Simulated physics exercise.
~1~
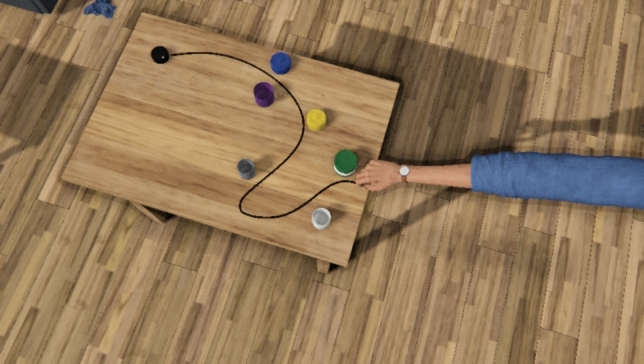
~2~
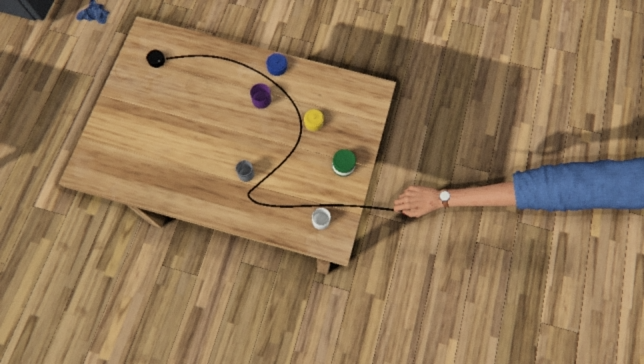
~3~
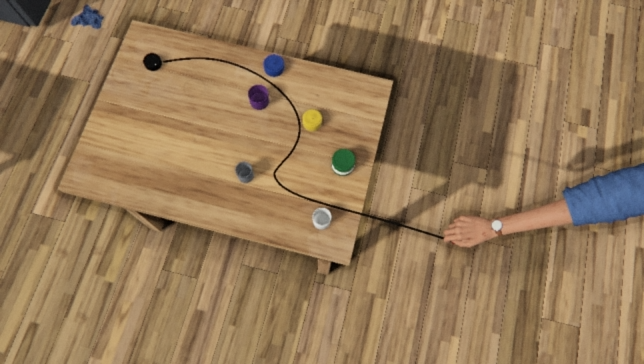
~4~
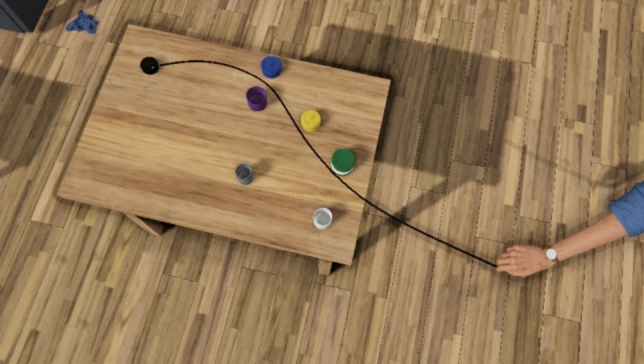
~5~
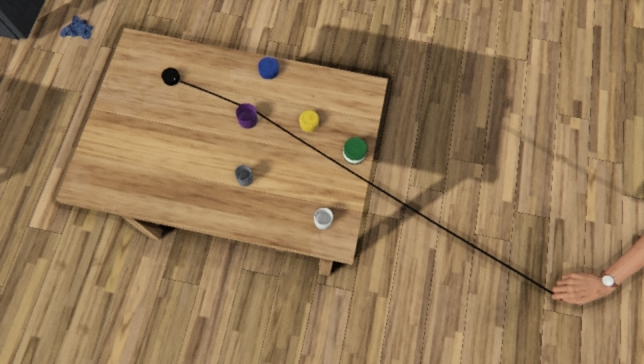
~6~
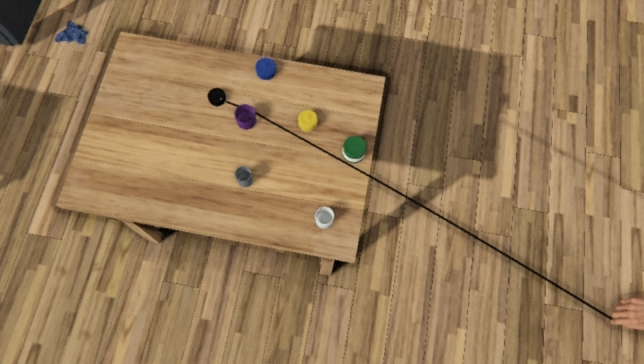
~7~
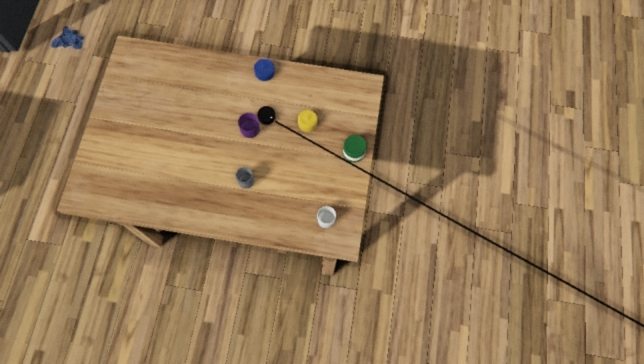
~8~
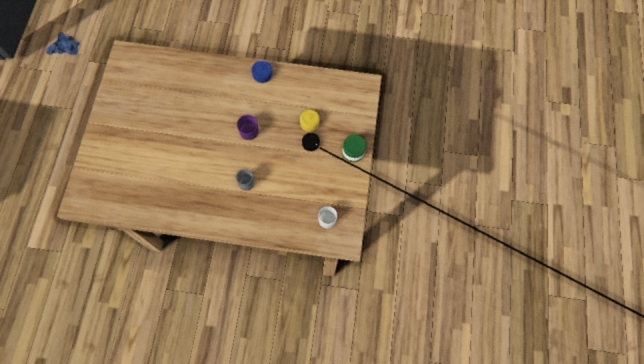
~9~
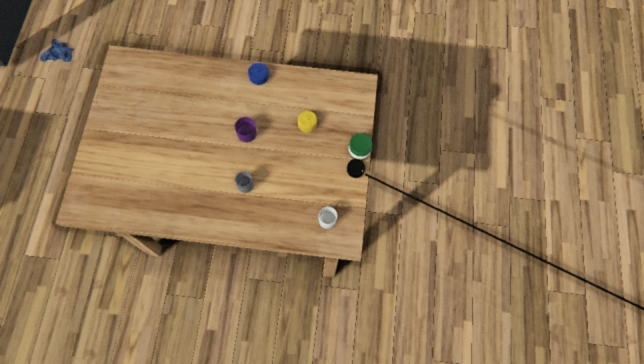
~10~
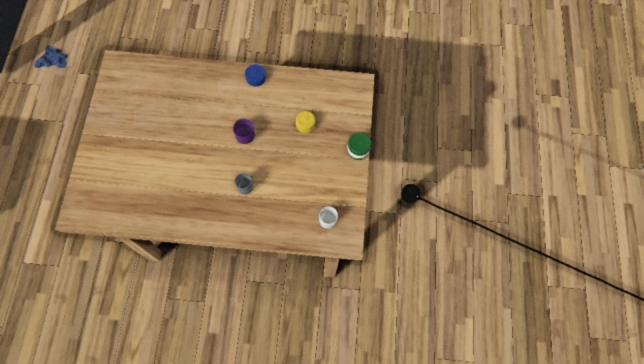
On a wooden table over a plank floor, seen from above at a slant, a round black pad sits at the upper left with a thin black lead curving among six round containers. Blue, purple and yellow ones stand toward the top and middle, green and white near the right edge, grey lower down. A hand draws the lead rightward, straightening it and nudging the purple and green containers slightly. The pad then slides across, past purple, yellow and green, and leaves the right edge, still on its taut lead, while all six containers remain on the table.
